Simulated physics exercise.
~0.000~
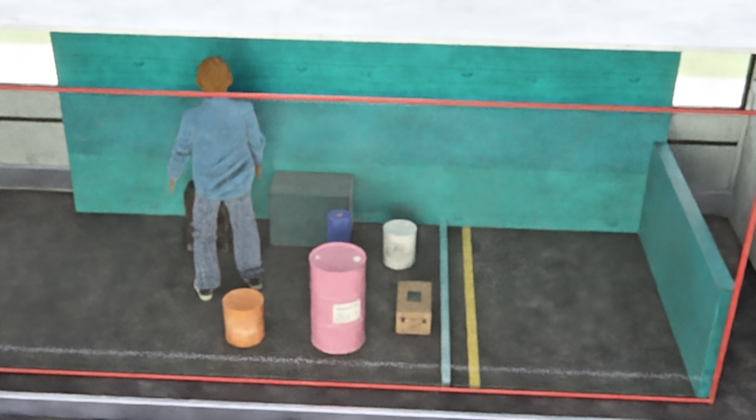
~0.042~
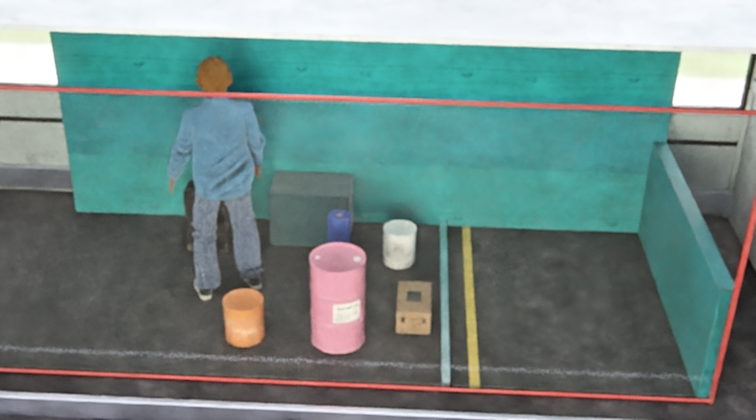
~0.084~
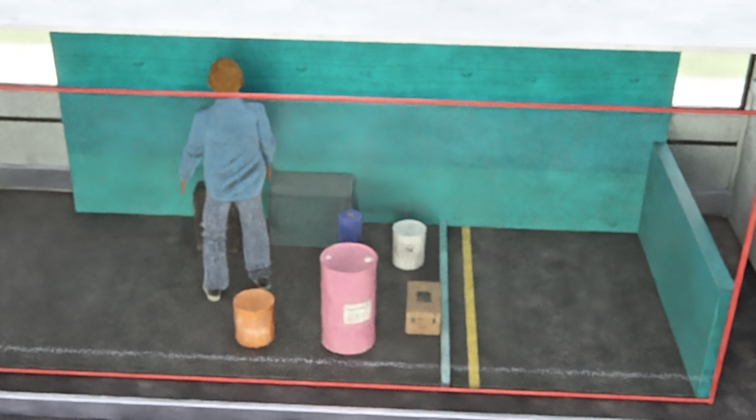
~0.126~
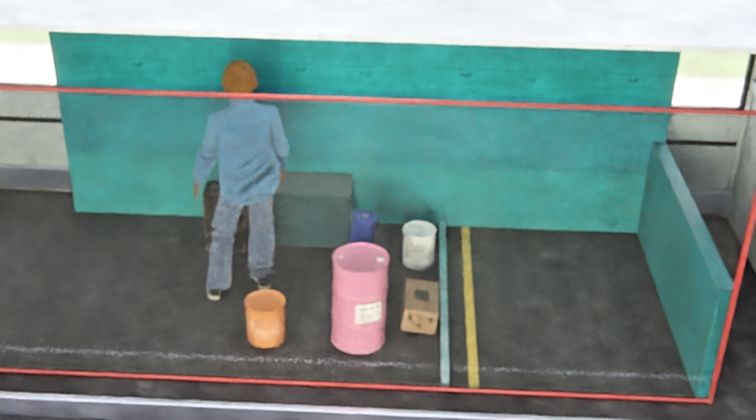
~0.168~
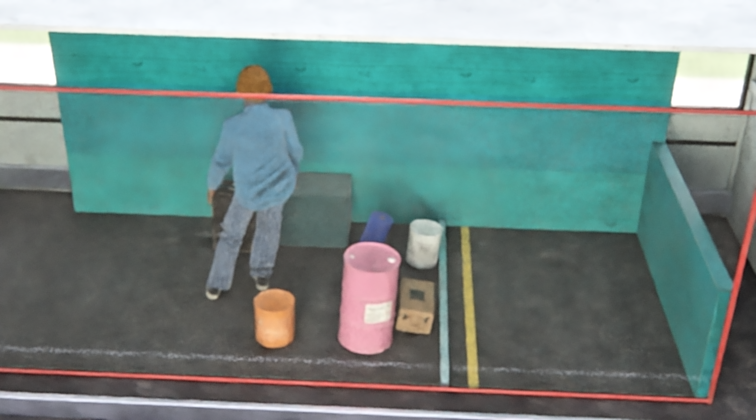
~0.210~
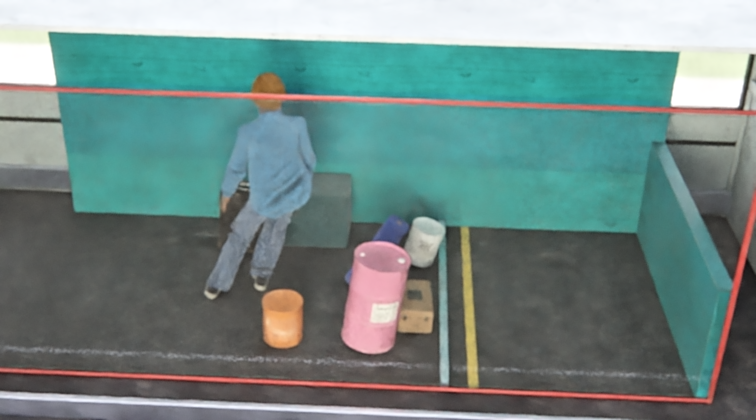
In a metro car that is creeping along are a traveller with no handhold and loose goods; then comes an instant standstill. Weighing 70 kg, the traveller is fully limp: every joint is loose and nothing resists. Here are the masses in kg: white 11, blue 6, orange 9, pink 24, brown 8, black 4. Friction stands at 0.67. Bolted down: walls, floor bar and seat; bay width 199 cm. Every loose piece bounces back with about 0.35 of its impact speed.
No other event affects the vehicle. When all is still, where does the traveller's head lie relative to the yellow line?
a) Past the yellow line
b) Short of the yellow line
The answer is b.
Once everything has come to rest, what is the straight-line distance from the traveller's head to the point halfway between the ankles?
The gap works out to some 80 cm.
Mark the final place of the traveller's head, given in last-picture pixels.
You'll find it around (405, 253) at the end.
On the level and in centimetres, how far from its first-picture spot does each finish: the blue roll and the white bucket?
Shift: Blue roll 60; white bucket 15.
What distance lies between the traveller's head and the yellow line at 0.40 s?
Short of it by around 95 cm.
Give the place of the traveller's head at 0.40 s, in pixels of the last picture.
(335, 169).
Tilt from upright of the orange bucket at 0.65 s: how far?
Close to 0 degrees off upright.
After 0.40 s the traveller's head is 93 cm short of the yellow line, near (335, 169) in the last picture's view; the orange bucket 112 cm short of the yellow line, tilted 0°.
After 0.65 s the traveller's head is 52 cm short of the yellow line, near (396, 246) in the last picture's view; the orange bucket 112 cm short of the yellow line, tilted 0°.
After 1.05 s the traveller's head is 45 cm short of the yellow line, near (405, 253) in the last picture's view; the orange bucket 112 cm short of the yellow line, tilted 0°.
After 3.3 s, white bucket stops short of the yellow line; blue roll stops short of the yellow line; orange bucket stops short of the yellow line; brown toolbox stops short of the yellow line; black pack stops short of the yellow line; traveller's hips stop short of the yellow line; traveller's head stops short of the yellow line.
